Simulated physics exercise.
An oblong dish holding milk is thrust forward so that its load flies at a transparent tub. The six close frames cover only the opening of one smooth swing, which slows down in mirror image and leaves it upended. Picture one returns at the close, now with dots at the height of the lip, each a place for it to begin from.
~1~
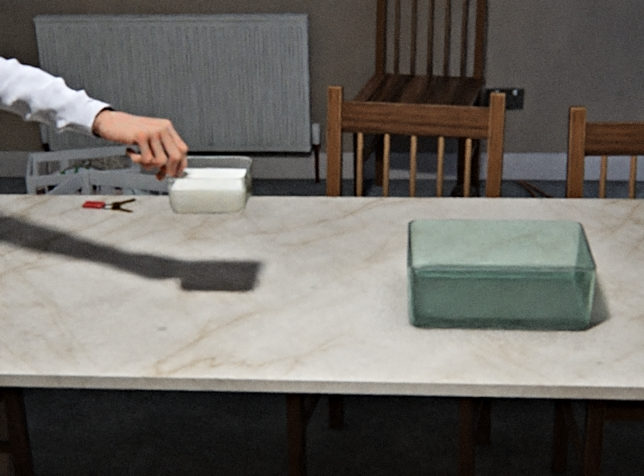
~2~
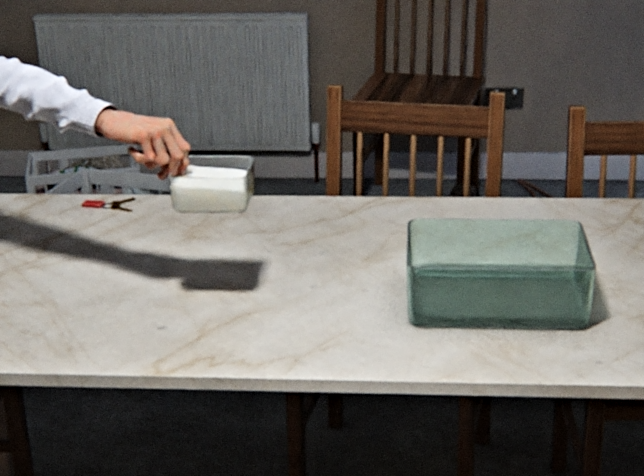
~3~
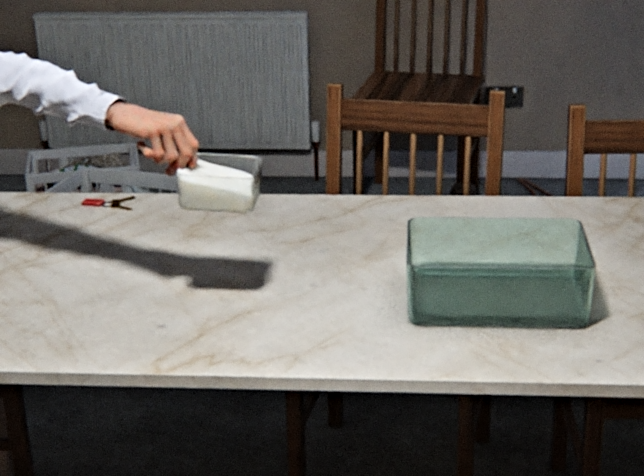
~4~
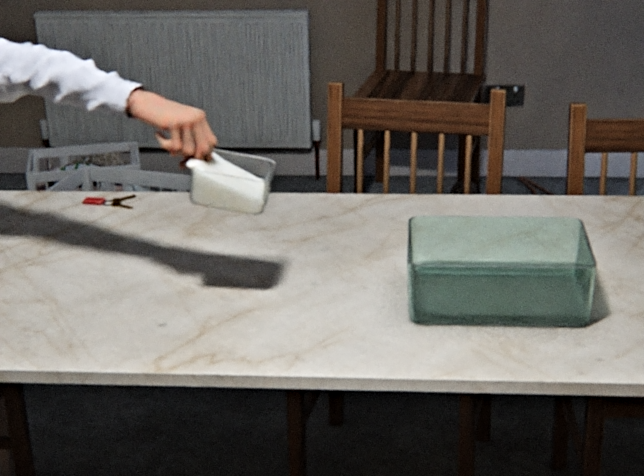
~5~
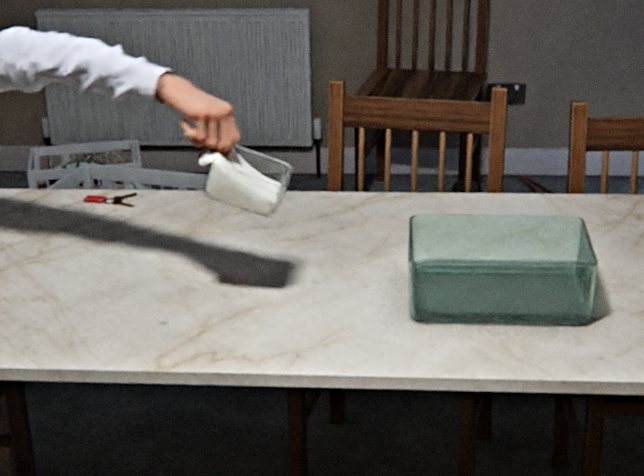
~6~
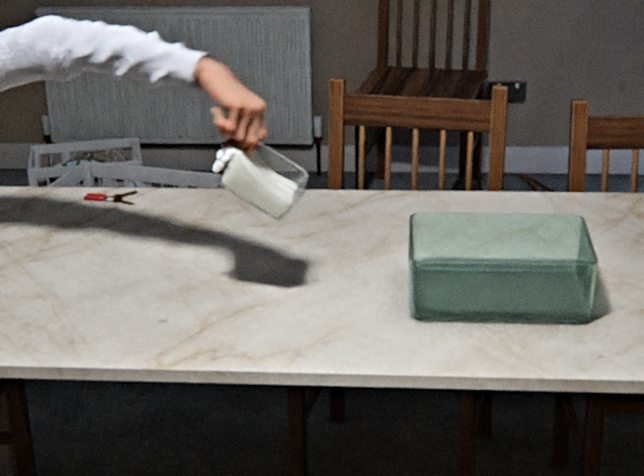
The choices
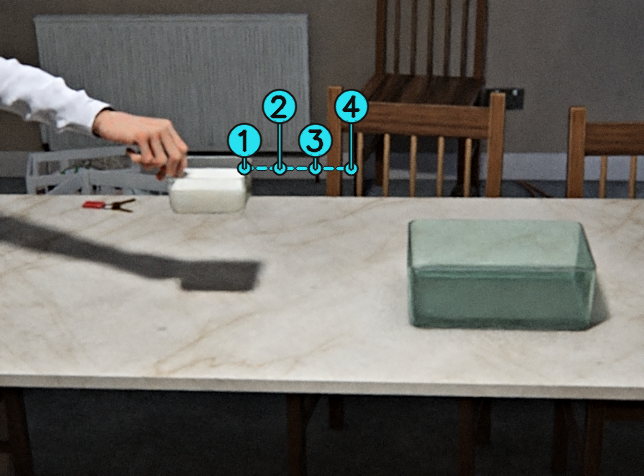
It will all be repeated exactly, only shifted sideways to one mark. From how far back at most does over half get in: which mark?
Spot 2.
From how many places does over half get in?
Three.
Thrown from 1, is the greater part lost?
Yes, that goes wrong.
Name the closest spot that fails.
Here it is spot 1.
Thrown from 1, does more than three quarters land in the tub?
No, less.
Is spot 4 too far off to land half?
No, that is safe.
On the marked copy, 1 at (244, 168); 2 at (279, 168); 3 at (315, 168); 4 at (351, 168).
With 1, about 28 % lands in the tub, 65 % falls short and 6 % goes beside or beyond.
With 2, about 70 % lands in the tub, 23 % falls short and 7 % goes beside or beyond.
With 3, about 78 % lands in the tub, 12 % falls short and 11 % goes beside or beyond.
With 4, about 84 % lands in the tub, 8 % falls short and 7 % goes beside or beyond.
